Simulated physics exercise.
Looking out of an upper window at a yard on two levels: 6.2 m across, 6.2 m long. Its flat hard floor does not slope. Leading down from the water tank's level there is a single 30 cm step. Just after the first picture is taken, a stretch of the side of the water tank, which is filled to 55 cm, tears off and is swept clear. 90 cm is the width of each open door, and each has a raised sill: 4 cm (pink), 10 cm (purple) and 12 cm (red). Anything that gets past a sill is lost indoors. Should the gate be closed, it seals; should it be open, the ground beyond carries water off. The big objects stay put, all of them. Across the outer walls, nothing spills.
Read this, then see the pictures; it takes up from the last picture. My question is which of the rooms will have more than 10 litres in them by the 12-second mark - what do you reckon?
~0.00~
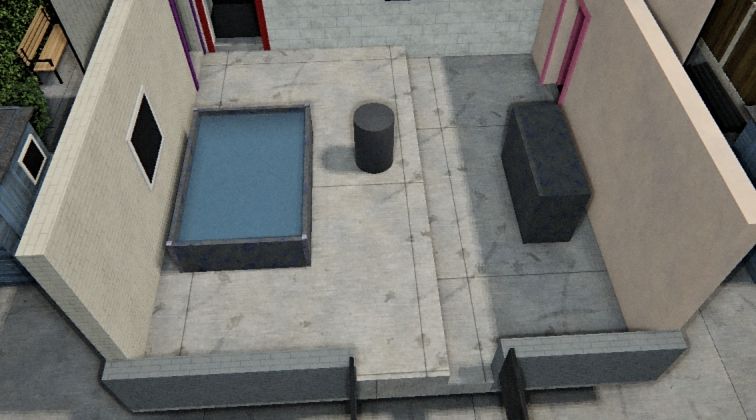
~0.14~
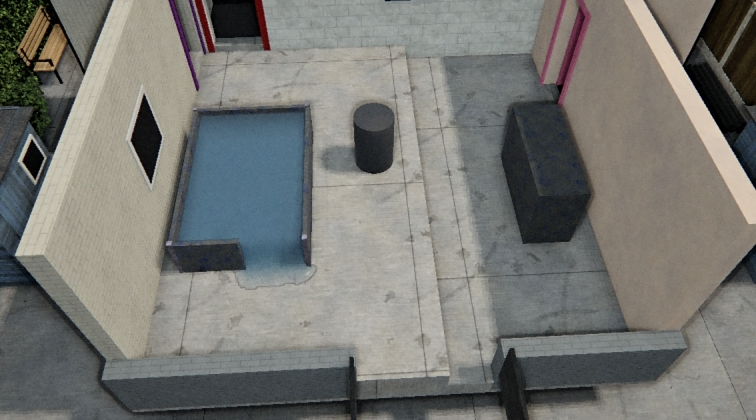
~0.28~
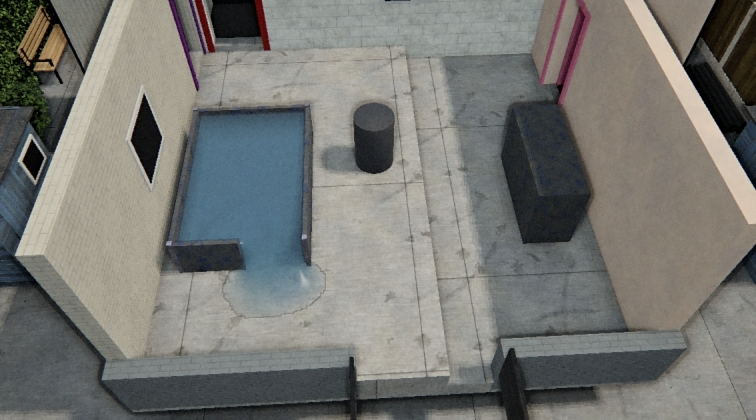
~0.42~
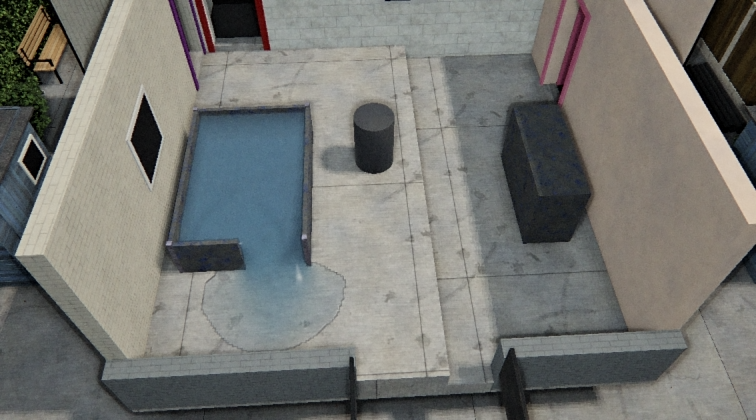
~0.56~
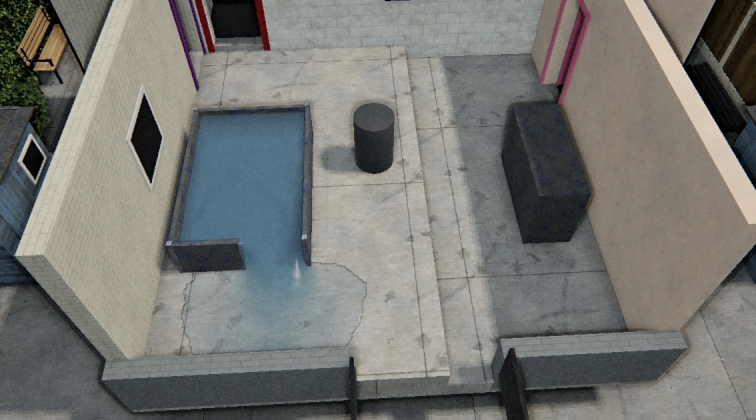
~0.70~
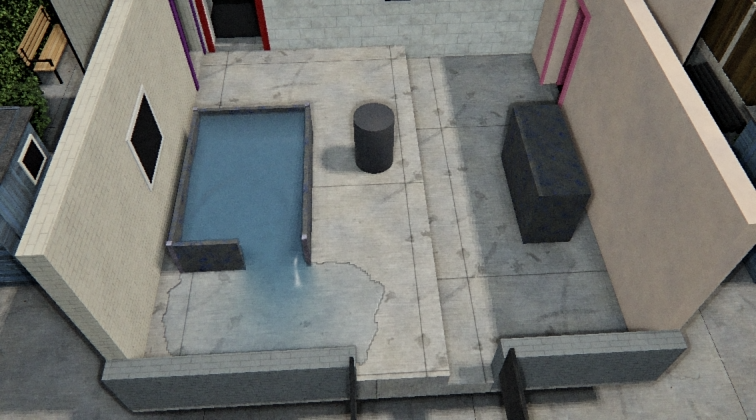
I reckon the room behind the pink door won't, the room behind the purple door won't, the room behind the red door won't.
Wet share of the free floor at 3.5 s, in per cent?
Wet share: Near 35 percent.
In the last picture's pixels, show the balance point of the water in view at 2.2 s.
About (261, 241).
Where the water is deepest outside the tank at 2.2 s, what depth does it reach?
It gets to some 36 cm.
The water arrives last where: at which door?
The pink one.
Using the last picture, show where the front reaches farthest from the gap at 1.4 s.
Location: Approx. (451, 366) in the last view.
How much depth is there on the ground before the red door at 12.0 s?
The depth there is around 5.0 cm.
After 1.4 s water covers 15 % of the floor and is deepest (34 cm) near (278, 352); pink door not reached, purple door not reached, red door not reached.
After 2.2 s water covers 20 % of the floor and is deepest (36 cm) near (157, 372); pink door not reached, purple door not reached, red door not reached.
After 3.5 s water covers 35 % of the floor and is deepest (25 cm) near (278, 352); pink door not reached, purple door not reached, red door not reached.
After 7.0 s water covers 65 % of the floor and is deepest (16 cm) near (142, 373); pink door 3 cm at the sill, 0 L in, purple door 5 cm at the sill, 1 L in, red door 8 cm at the sill, 1 L in.
After 12.0 s water covers 80 % of the floor and is deepest (9 cm) near (142, 373); pink door 4 cm at the sill, 0 L in, purple door 4 cm at the sill, 1 L in, red door 5 cm at the sill, 1 L in.
